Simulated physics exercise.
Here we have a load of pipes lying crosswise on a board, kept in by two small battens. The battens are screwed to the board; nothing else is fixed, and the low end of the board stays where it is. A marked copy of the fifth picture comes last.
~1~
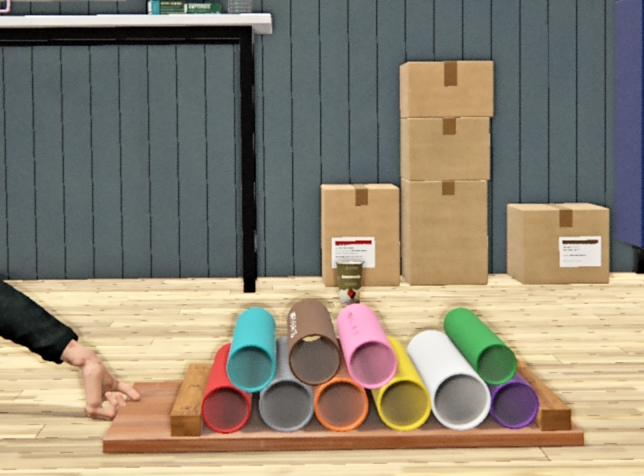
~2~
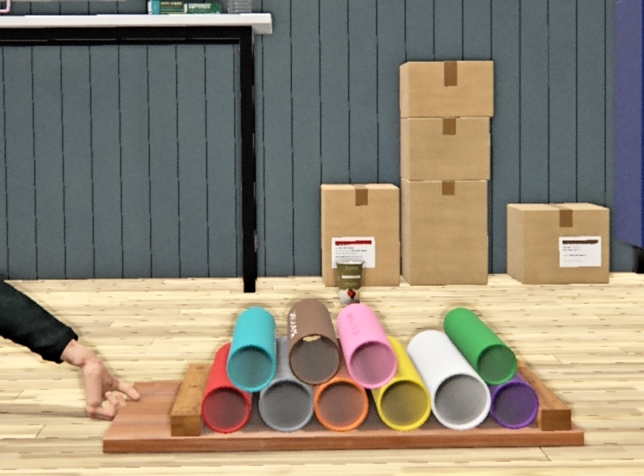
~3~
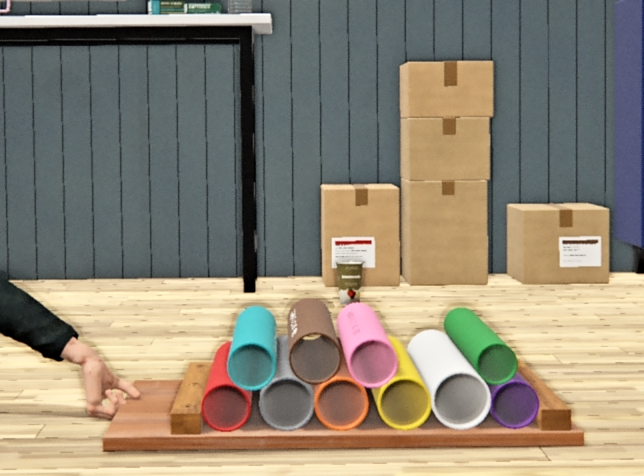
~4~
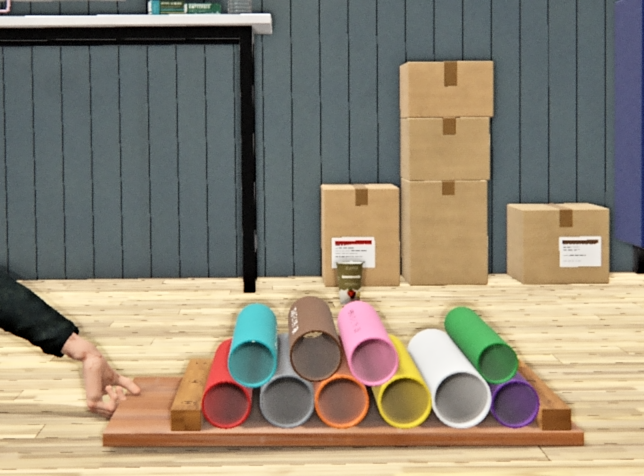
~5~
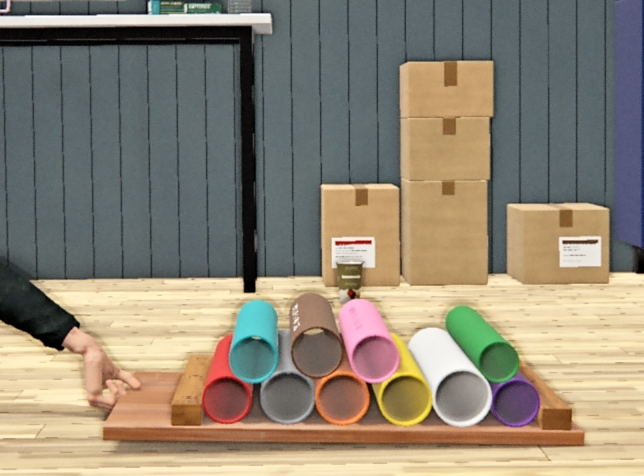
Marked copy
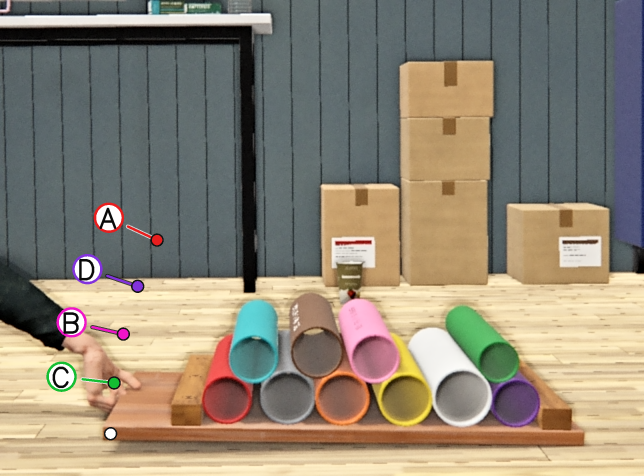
At the start, colourful pipes lie stacked crosswise on a wooden board between two small battens, with a hand at the board's left end and cardboard boxes behind. The hand then raises that left end slightly, and the pipes tilt up a little with the board, keeping their arrangement.
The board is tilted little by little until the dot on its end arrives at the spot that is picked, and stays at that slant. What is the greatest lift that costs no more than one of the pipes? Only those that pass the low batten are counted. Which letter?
Raise it to A.
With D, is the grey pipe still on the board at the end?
Yes.
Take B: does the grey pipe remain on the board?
Yes, with B.
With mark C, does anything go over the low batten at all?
At C: No.
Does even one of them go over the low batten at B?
No, at B.
On the marked copy, A at (157, 240); B at (123, 334); C at (114, 383); D at (138, 286); the white dot at (111, 434).
Following A. Soon after the start, board at 16°.
Later, board at 26°.
In the end, board at 26°, one over the low batten (green).
As for the rest, B none over the low batten; C none over the low batten; D none over the low batten.
